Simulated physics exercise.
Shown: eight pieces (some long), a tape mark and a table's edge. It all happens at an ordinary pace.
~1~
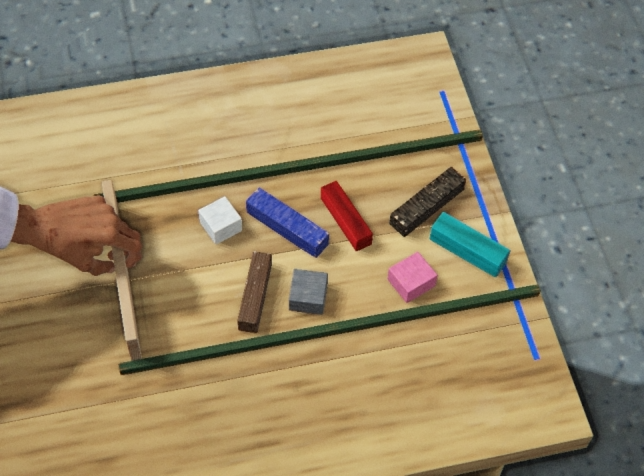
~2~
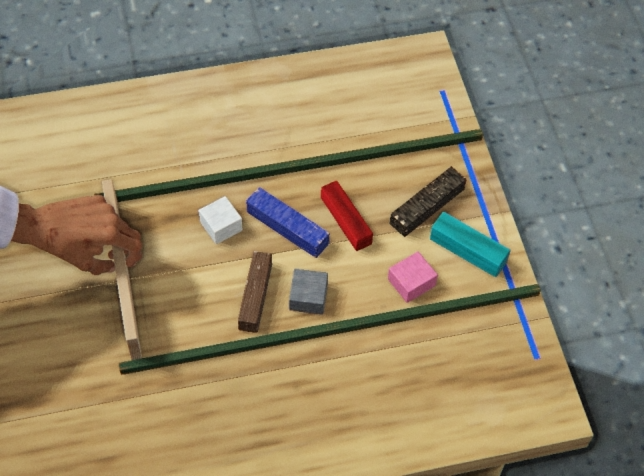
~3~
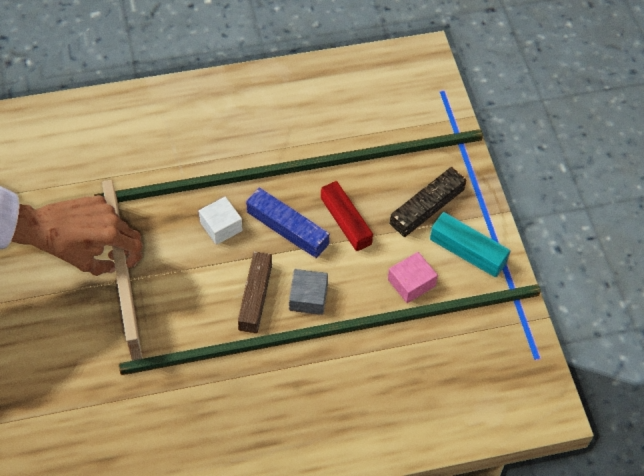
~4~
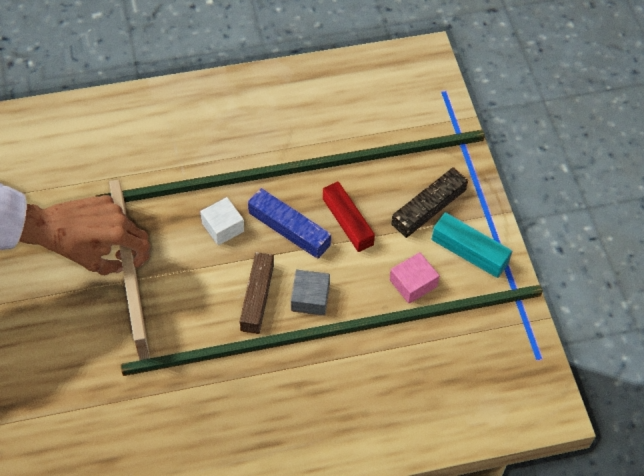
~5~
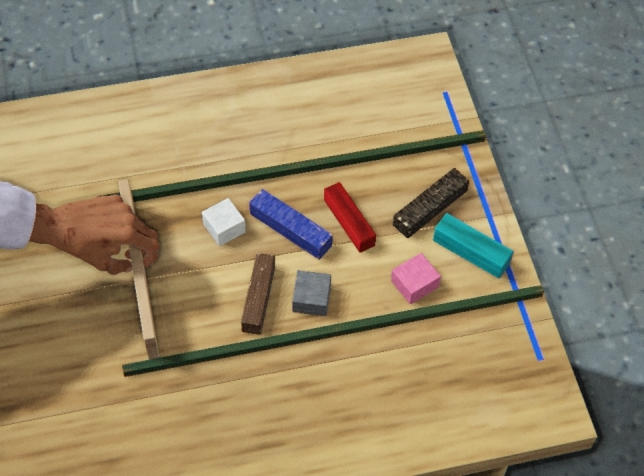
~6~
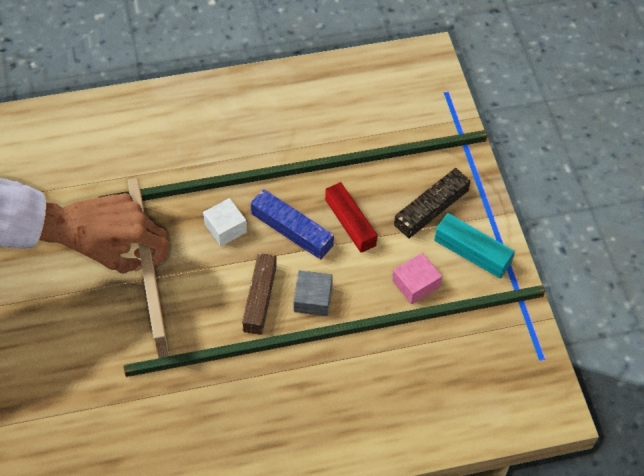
A hand at the left, its arm in a pale sleeve, holds a light wooden board upright across two dark green rails on a wooden table, seen from above at an angle over a grey floor. Between the rails lie white, blue, red, black, turquoise, brown, grey and pink pieces, with blue tape near the right edge. The hand stays still, then slides the board slightly right, the pieces keeping their arrangement as the view shifts barely.
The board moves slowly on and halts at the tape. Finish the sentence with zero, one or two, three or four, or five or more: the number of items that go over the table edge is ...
The number of items that go over the table edge is five or more.
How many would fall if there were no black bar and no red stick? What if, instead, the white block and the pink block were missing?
You'd see 4 fallen, and 4 in the other try.
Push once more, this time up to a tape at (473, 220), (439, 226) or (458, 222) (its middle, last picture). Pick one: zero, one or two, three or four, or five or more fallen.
Trial 1 - three or four; trial 2 - 1 or 2; trial 3 - three to four.
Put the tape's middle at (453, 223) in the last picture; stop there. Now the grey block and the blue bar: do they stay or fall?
Outcome - grey block is left in place, blue bar is left in place.
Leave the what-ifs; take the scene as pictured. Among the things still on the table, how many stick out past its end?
That comes to 1 of them.
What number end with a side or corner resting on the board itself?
Contact count: 2.
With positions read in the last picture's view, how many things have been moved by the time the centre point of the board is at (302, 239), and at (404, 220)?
I get 5 at the one place and 8 at the other.
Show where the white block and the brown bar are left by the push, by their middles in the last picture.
The one named first is at (497, 178), the next at (513, 245).
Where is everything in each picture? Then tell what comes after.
Turquoise stick (469, 245); black bar (428, 201); pink block (412, 277); board (121, 269); tape (486, 216), in the first frame.
Black bar (428, 201); white block (221, 220), in the second frame.
Pink block (413, 277); grey block (309, 292), in the third frame.
Turquoise stick (472, 245); brown bar (257, 292), in the fourth frame.
Black bar (431, 203); red stick (350, 217), in the fifth frame.
Turquoise stick (474, 246); black bar (433, 203); pink block (417, 278); board (148, 266); tape (491, 216), in the sixth frame.
A little later, none off yet; turquoise stick at rest near (474, 246); black bar at rest near (433, 203); pink block at rest near (417, 278).
Next, none off yet; turquoise stick at rest near (475, 246); black bar shifted a little near (454, 197); pink block shifted a little near (439, 279).
Later still, none off yet; turquoise stick tilted well over near (555, 259); black bar tilted a little near (515, 182); pink block shifted well along near (529, 264).
When it is over, the number that fall off is five or more; down, blue bar, grey block, red stick, pink block, black bar and turquoise stick.
